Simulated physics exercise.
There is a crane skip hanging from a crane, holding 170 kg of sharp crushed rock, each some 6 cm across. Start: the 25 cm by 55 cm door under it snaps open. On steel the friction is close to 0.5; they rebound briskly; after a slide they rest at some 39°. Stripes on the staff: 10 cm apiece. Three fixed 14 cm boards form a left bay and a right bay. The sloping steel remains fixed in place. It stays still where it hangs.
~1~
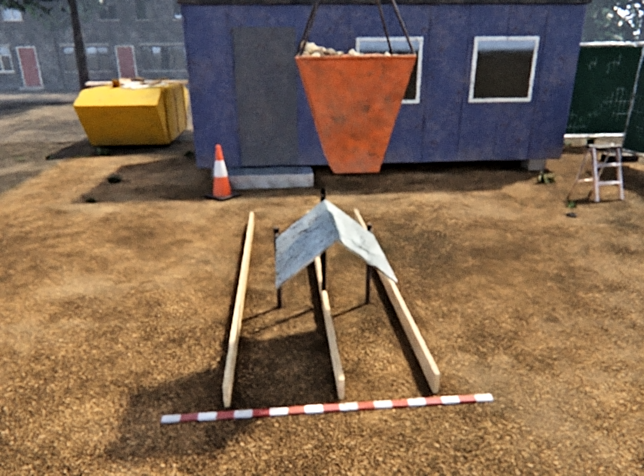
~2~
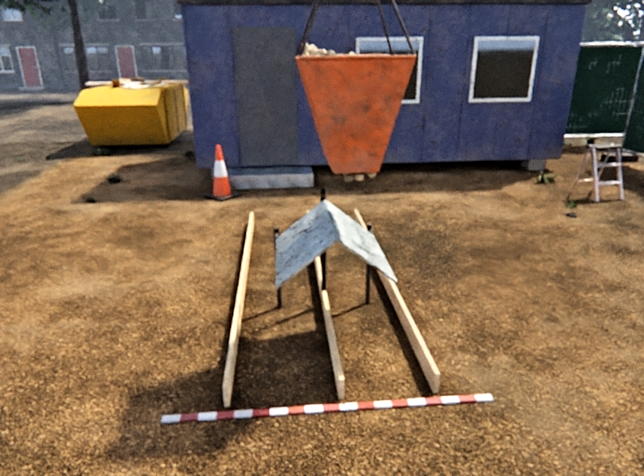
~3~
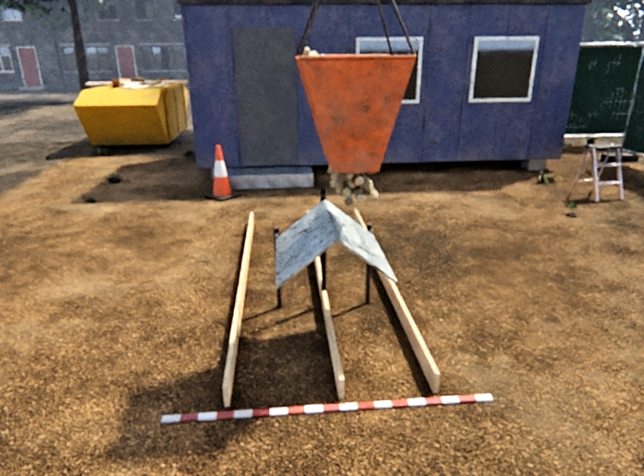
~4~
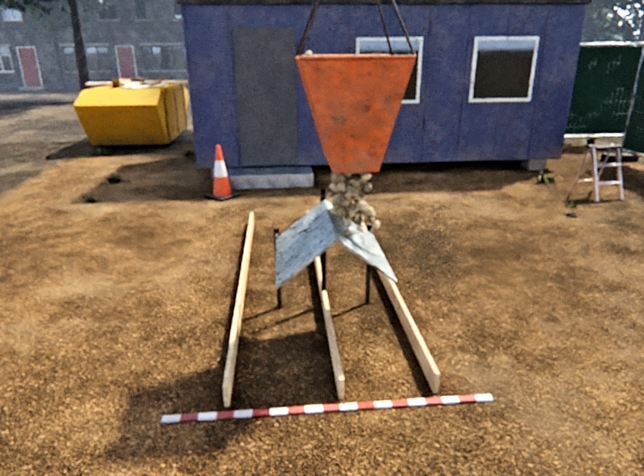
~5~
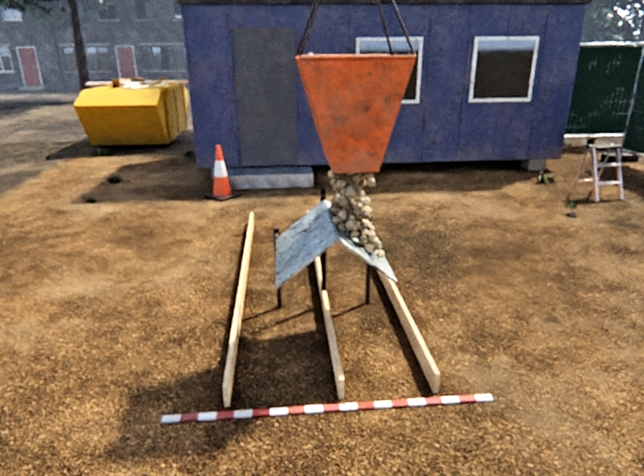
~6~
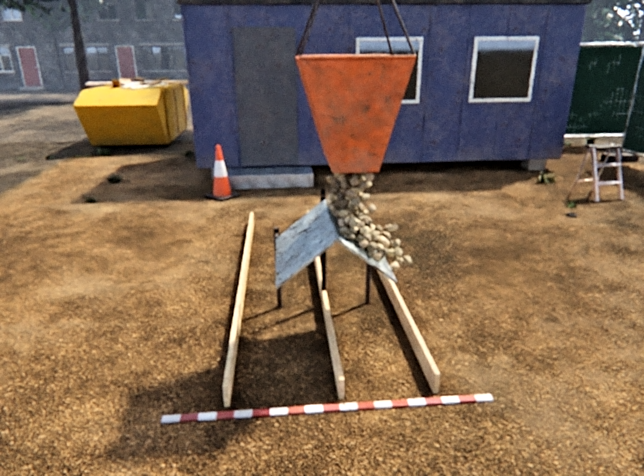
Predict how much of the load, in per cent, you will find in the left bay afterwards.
About 0 per cent of the load.
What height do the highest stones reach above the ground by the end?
Max stone height at rest approx 22 cm.
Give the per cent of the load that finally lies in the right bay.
About 5 percent of the load.
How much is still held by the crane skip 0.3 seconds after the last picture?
Some 40 per cent is still held.
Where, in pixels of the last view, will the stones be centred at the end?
Centre at rest: Roughly (445, 329).
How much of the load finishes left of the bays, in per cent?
I'd say close to 0 per cent.
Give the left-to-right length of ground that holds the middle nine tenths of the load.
It covers roughly 90 centimetres from left to right.
Then, 0.3 s after the last picture, 40 % in the crane skip, 28 % on the steel, 20 % falling or lying in the right bay, 11 % falling or lying right of the bays; the stones farthest right are at (473, 331).
Then, 0.7 s after the last picture, 4 % in the crane skip, 28 % on the steel, 1 % falling or lying in the left bay, 21 % falling or lying in the right bay, 46 % falling or lying right of the bays; the stones farthest right are at (512, 320).
Then, 1.3 s after the last picture, 0 % in the crane skip, 2 % on the steel, 2 % falling or lying left of the bays, 11 % falling or lying in the right bay, 86 % falling or lying right of the bays; the stones farthest right are at (523, 305).
Then, 2.2 s after the last picture, 0 % in the crane skip, 2 % falling or lying left of the bays, 7 % falling or lying in the right bay, 91 % falling or lying right of the bays; the stones farthest right are at (524, 306).
Then, 4.1 s after the last picture, 0 % in the crane skip, 2 % left of the bays, 7 % in the right bay, 91 % right of the bays; the stones farthest right are at (524, 306).
